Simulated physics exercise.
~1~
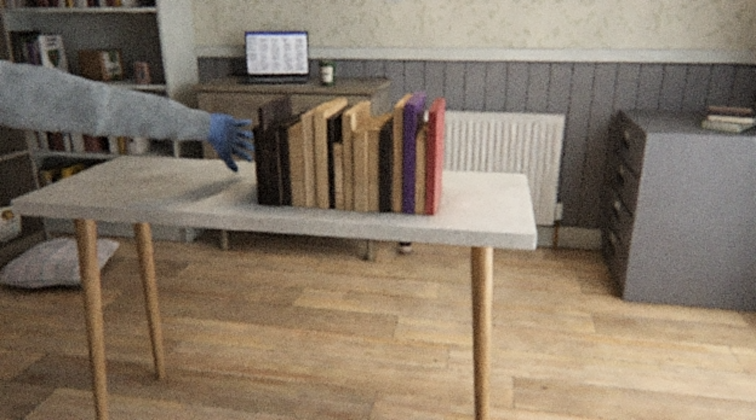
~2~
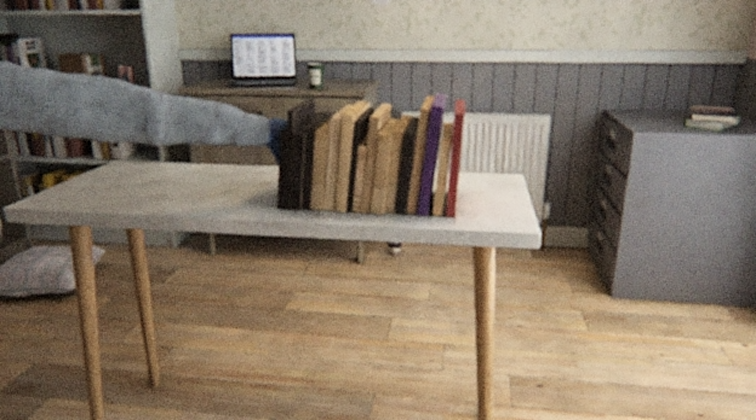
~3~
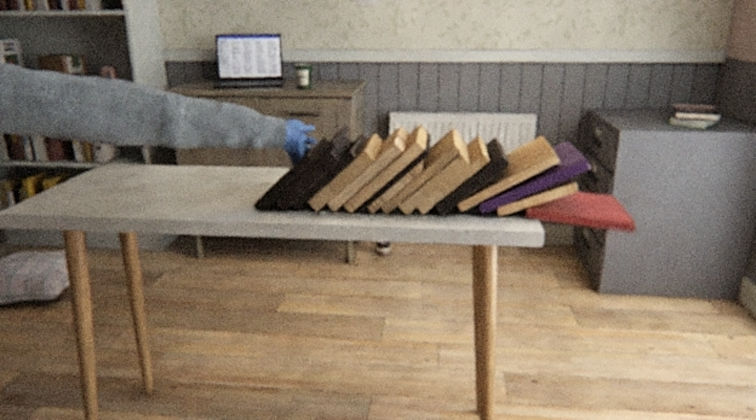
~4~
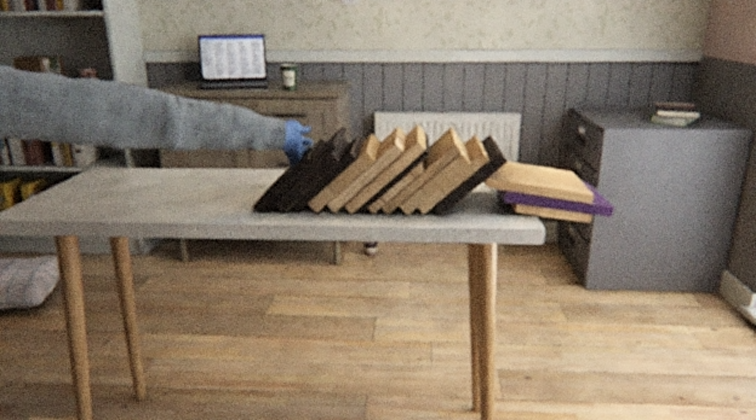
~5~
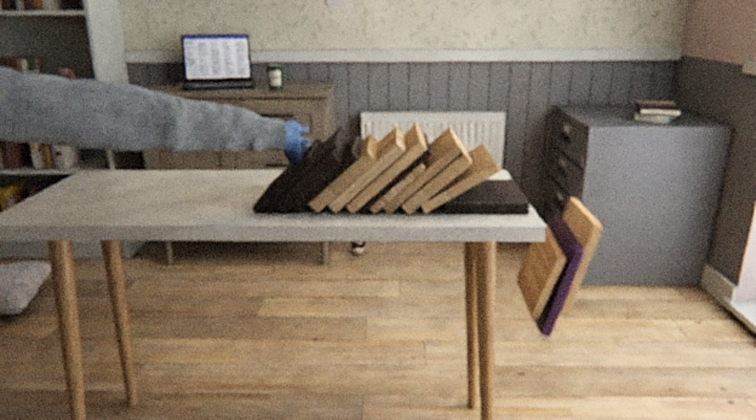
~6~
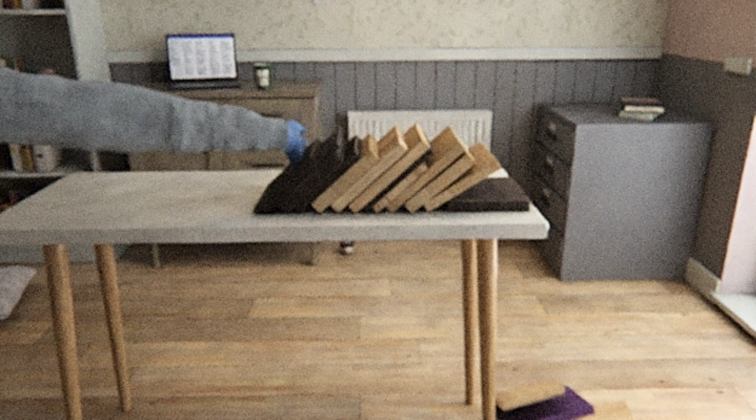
Row of upright book-like boards toppling rightward as a gloved hand pushes, red, purple and others dropping off the table, the rest leaning.
